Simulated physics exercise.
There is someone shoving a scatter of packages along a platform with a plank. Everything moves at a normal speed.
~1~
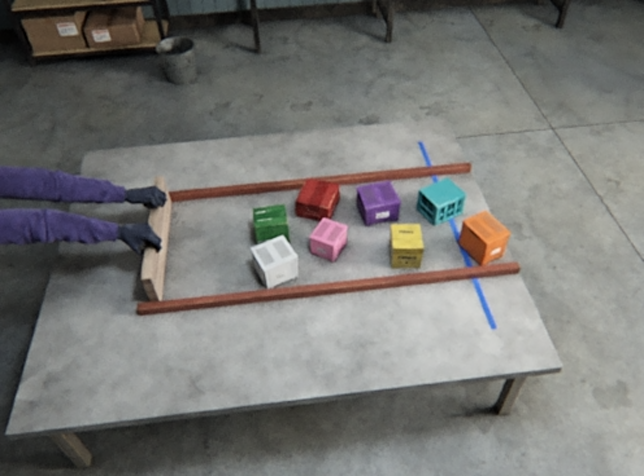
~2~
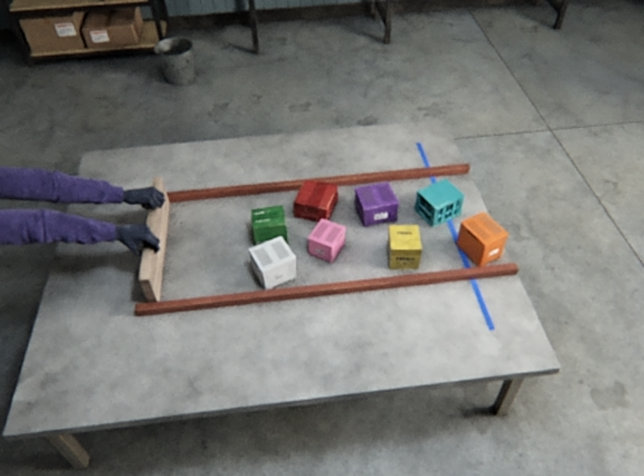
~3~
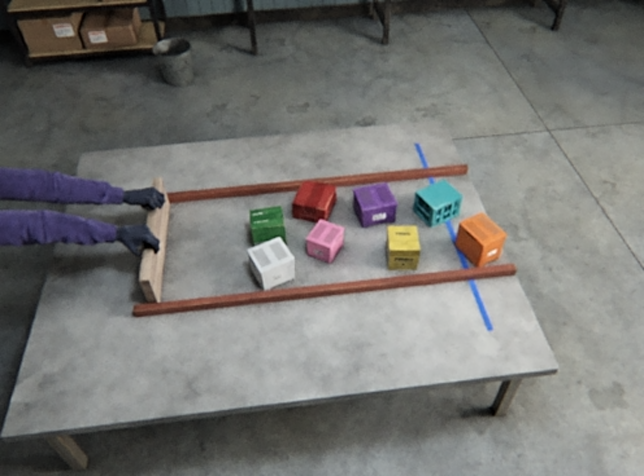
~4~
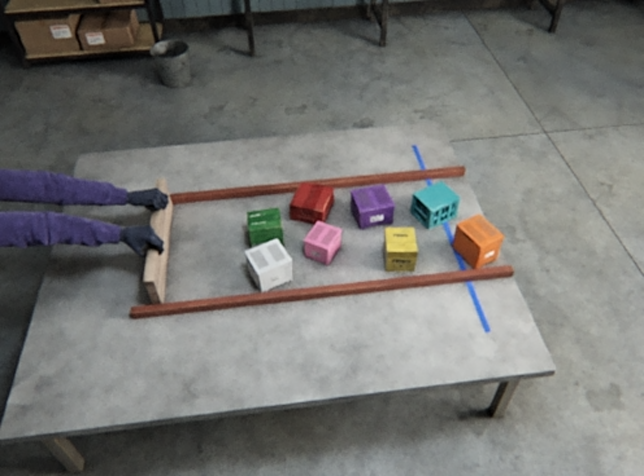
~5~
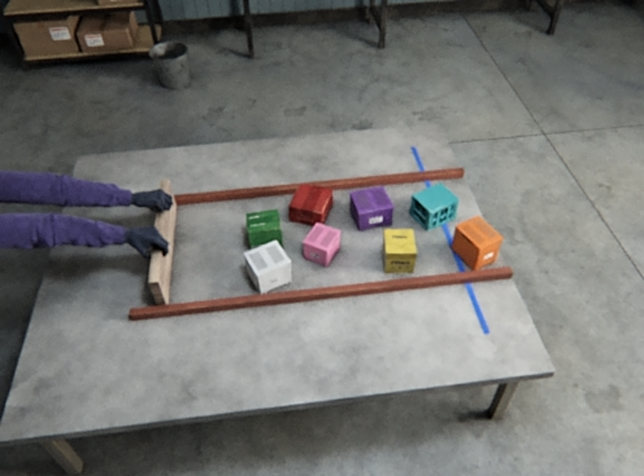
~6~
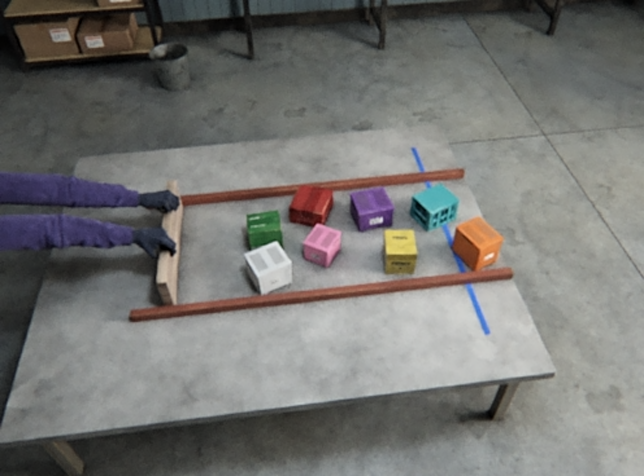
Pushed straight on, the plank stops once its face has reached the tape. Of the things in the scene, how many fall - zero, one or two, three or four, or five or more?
It will most likely knock three or four off.
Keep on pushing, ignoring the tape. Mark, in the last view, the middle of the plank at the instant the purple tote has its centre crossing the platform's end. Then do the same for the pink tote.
Approx. (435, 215) for the first, approx. (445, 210) for the second.
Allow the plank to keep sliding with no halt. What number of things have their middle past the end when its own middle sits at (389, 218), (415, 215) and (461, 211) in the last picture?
Middles past end - pos 1: 0, pos 2: 2, pos 3: 5.
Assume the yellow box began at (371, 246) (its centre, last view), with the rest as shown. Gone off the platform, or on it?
Placed there, the yellow box ends up below.
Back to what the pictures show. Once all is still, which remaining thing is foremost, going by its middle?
Nearest at the end: The pink tote.
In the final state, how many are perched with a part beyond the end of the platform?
I get 1.
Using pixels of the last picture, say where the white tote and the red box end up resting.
The white tote finishes at (479, 251); the red box finishes at (450, 188).
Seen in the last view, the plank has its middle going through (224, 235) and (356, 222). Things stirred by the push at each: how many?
Moved so far: 0, later 7.
Soon after, none off yet; orange tote at rest near (476, 245); turquoise crate at rest near (434, 207); yellow box at rest near (399, 252).
After that, none off yet; orange tote at rest near (476, 245); turquoise crate at rest near (434, 207); yellow box moving near (402, 253).
And then, none off yet; orange tote displaced about its own width near (500, 242); turquoise crate displaced about its own width near (481, 210); yellow box displaced well along near (464, 249).
In the end, the number that fall off is three or four; gone, purple tote, yellow box, turquoise crate and orange tote.
